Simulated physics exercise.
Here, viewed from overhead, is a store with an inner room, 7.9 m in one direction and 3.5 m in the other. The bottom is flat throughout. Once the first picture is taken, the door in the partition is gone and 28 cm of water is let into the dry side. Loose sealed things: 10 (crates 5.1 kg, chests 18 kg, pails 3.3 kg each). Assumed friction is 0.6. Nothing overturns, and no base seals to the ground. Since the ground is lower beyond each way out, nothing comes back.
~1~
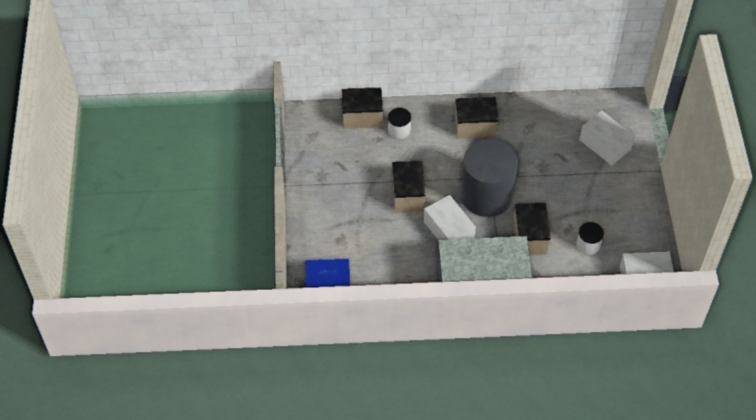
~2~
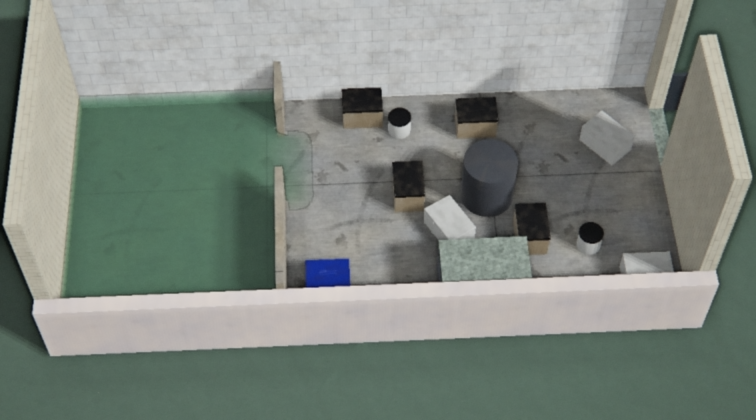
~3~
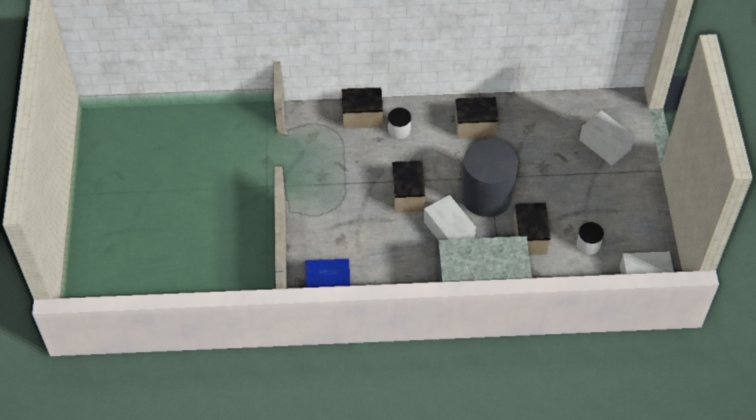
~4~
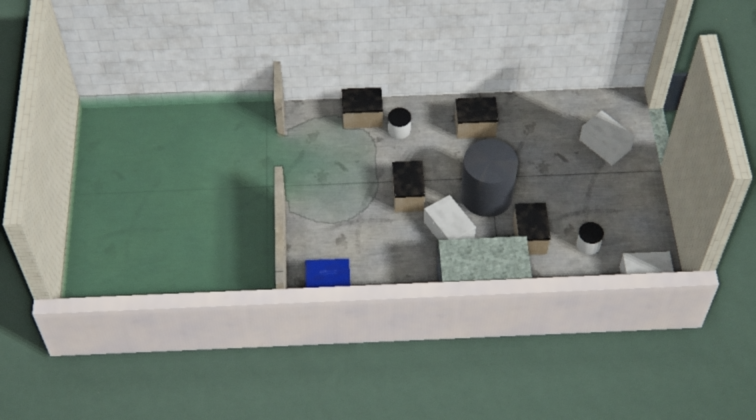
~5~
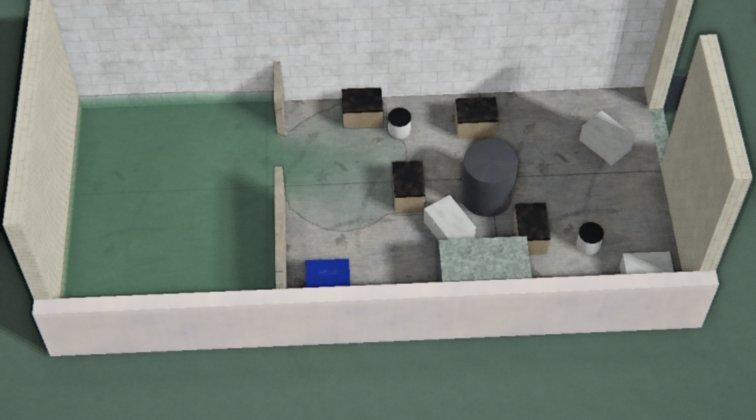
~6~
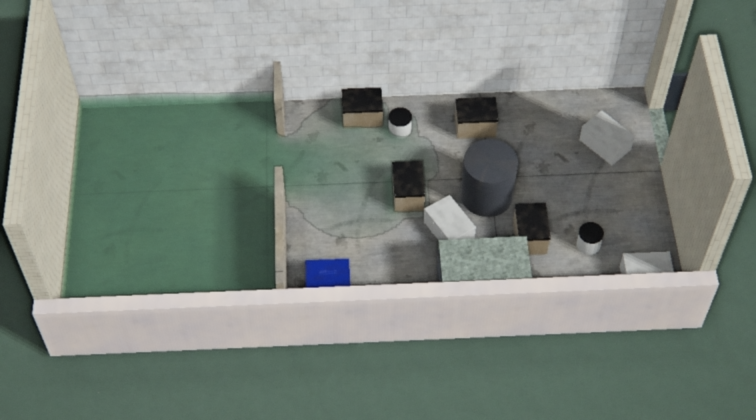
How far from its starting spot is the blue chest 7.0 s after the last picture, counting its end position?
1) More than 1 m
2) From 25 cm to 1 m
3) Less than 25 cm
(3) Less than 25 cm.
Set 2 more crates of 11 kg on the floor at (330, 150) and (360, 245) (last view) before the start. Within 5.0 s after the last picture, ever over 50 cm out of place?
One by one: A bigger shift, a smaller shift.
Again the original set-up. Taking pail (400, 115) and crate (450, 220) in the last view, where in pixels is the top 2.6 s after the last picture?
About (533, 86) for the first and (485, 215) for the second.
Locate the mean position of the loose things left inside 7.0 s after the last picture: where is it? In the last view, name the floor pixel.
It sits at about (517, 218).
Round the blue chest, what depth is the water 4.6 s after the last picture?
Depth approx. 5 cm.
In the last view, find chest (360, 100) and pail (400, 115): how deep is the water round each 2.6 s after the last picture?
Roughly 12 and 5 cm.
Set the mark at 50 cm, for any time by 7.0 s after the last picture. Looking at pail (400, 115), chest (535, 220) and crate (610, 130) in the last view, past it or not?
Result by item: Beyond it; within it; beyond it.
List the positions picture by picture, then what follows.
In the first frame, the blue chest at (328, 273), on the bottom; 9.6 m2 under water; 0 of 10 have shifted.
In the second frame, the blue chest at (328, 273) rests on the ground; water covers 10.0 m2; 0 of 10 have shifted.
In the third frame, the blue chest at (328, 273), on the bottom; 10.7 m2 under water; 0 of 10 have shifted.
In the fourth frame, the blue chest at (328, 273), on the bottom; 11.4 m2 under water; 0 of 10 have shifted.
In the fifth frame, the blue chest at (328, 273), on the bottom; water covers 12.1 m2; 0 of 10 have shifted.
In the sixth frame, the blue chest at (328, 273) rests on the ground; 12.6 m2 under water; 0 of 10 have shifted.
Then, 0.6 s after the last picture the blue chest is near (328, 273), 0.0 m from its start, aground; 0 of 10 are out; 0 afloat.
Then, 2.6 s after the last picture the blue chest is near (328, 273), 0.0 m from its start, aground; 0 of 10 are out; 1 afloat.
Then, 4.6 s after the last picture the blue chest is near (328, 273), 0.0 m from its start, aground; 1 of 10 are out; 3 afloat.
Then, 7.0 s after the last picture the blue chest is near (328, 273), 0.0 m from its start, aground; 2 of 10 are out; 3 afloat.
